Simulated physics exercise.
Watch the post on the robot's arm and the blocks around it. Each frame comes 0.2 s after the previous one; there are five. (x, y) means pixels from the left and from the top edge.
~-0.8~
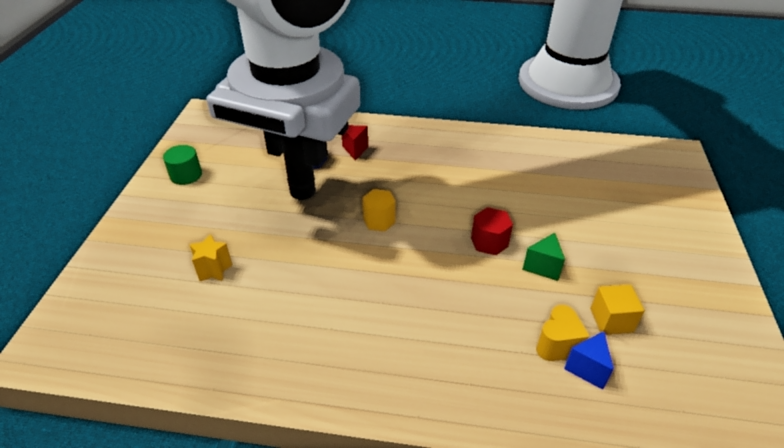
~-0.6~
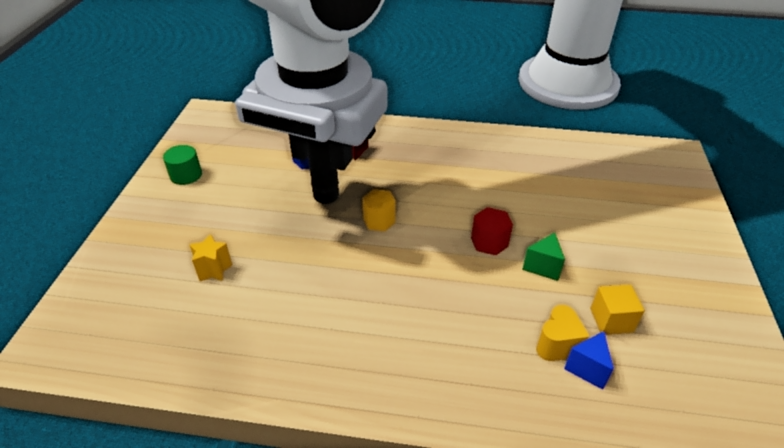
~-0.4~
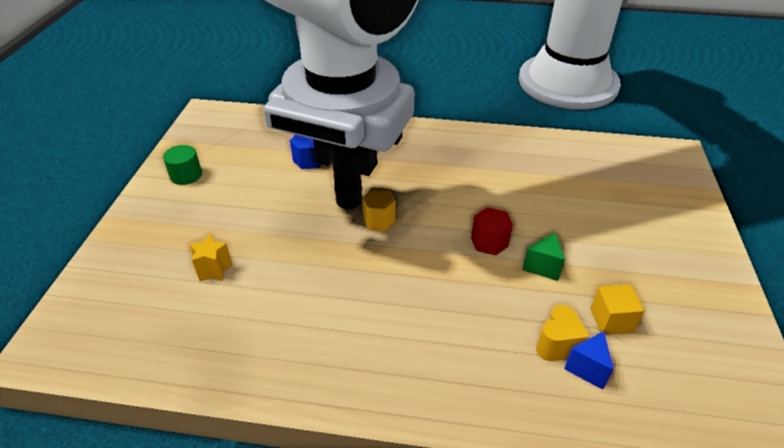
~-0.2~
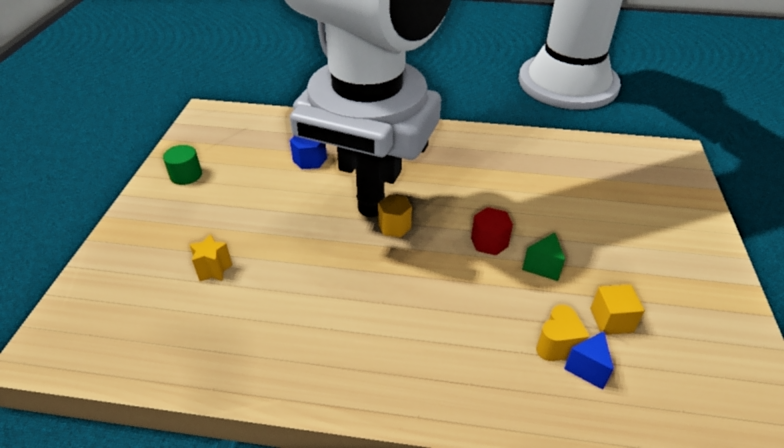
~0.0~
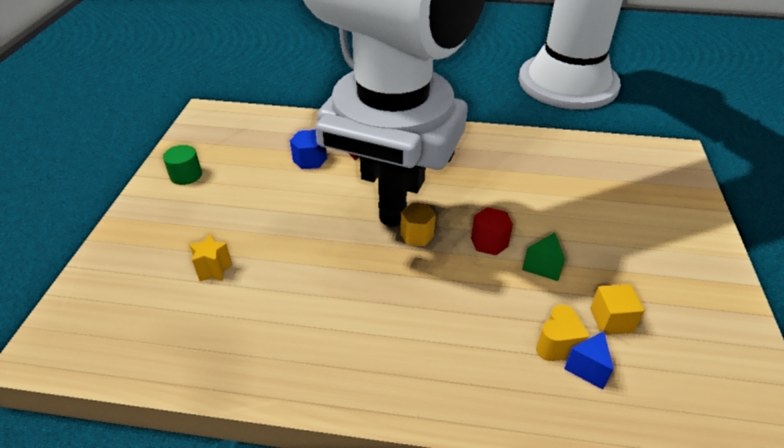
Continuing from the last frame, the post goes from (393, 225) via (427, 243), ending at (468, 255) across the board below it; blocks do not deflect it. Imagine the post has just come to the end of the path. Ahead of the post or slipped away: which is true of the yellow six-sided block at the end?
The yellow six-sided block stays in front.
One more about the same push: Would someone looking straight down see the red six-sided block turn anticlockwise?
Yes, I think so.
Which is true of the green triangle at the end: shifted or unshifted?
By then it is still where it was.
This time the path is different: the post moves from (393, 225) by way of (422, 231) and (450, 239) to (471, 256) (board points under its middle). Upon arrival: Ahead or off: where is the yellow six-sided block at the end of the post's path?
Final position: Ahead.
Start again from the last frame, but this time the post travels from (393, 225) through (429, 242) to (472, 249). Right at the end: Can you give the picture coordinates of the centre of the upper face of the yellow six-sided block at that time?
Final place: (499, 243).
What follows on the original path. Halfway along, post (428, 237); yellow six-sided block (459, 229), turned 20° anticlockwise.
At the end, post (469, 249); yellow six-sided block (501, 244); red six-sided block (507, 219), turned 45° anticlockwise; green triangle not moved.
